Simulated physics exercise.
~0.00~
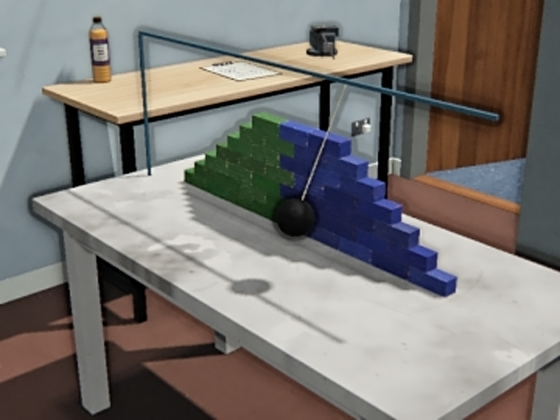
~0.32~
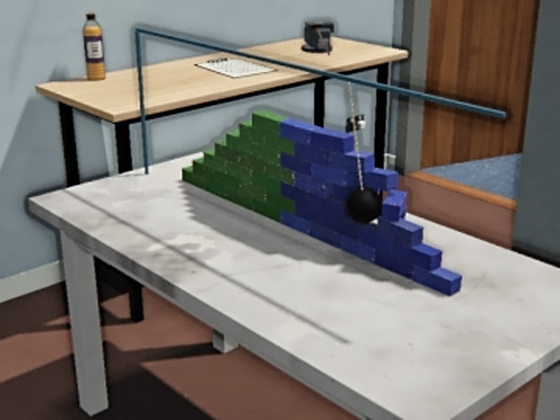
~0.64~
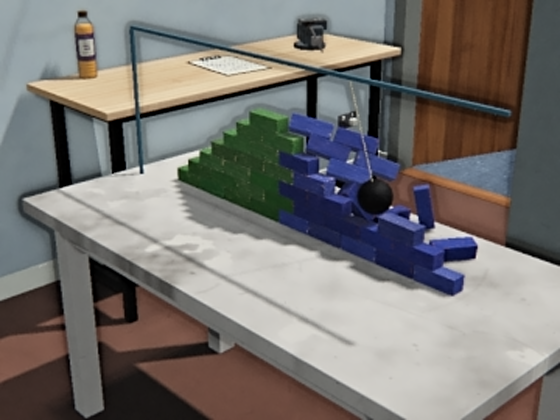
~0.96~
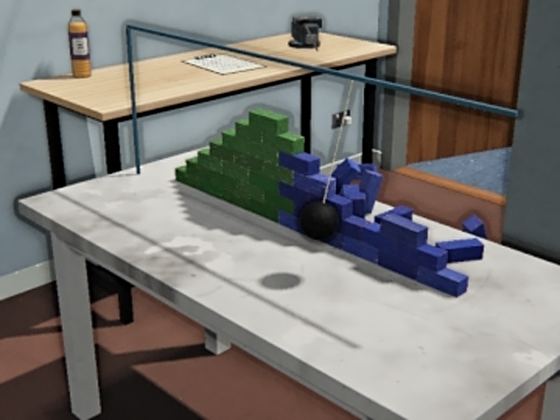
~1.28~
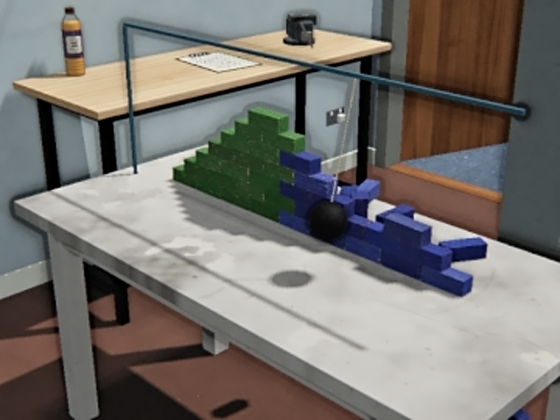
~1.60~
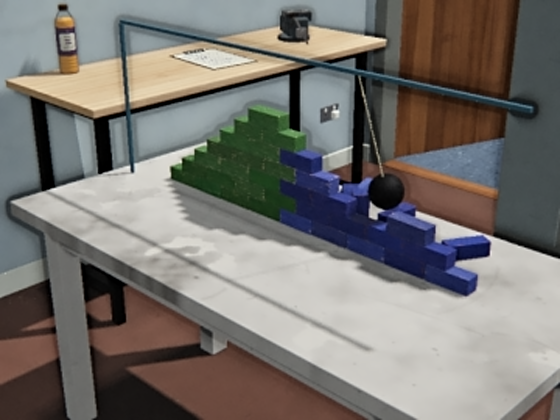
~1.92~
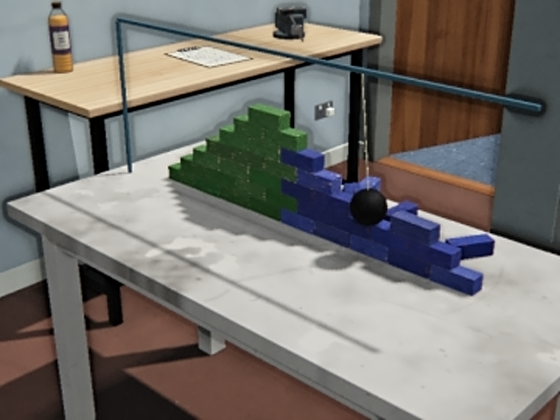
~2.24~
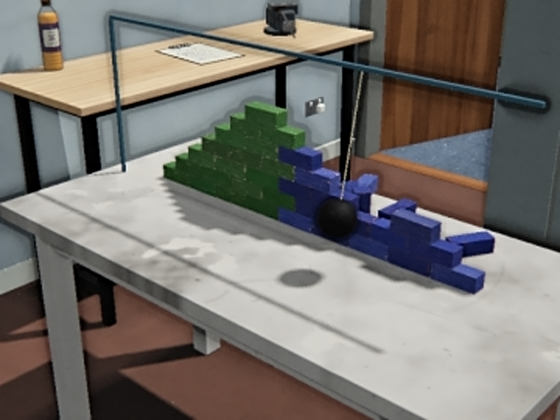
A swinging black ball knocks down part of the wall's blue side, leaving the green standing.
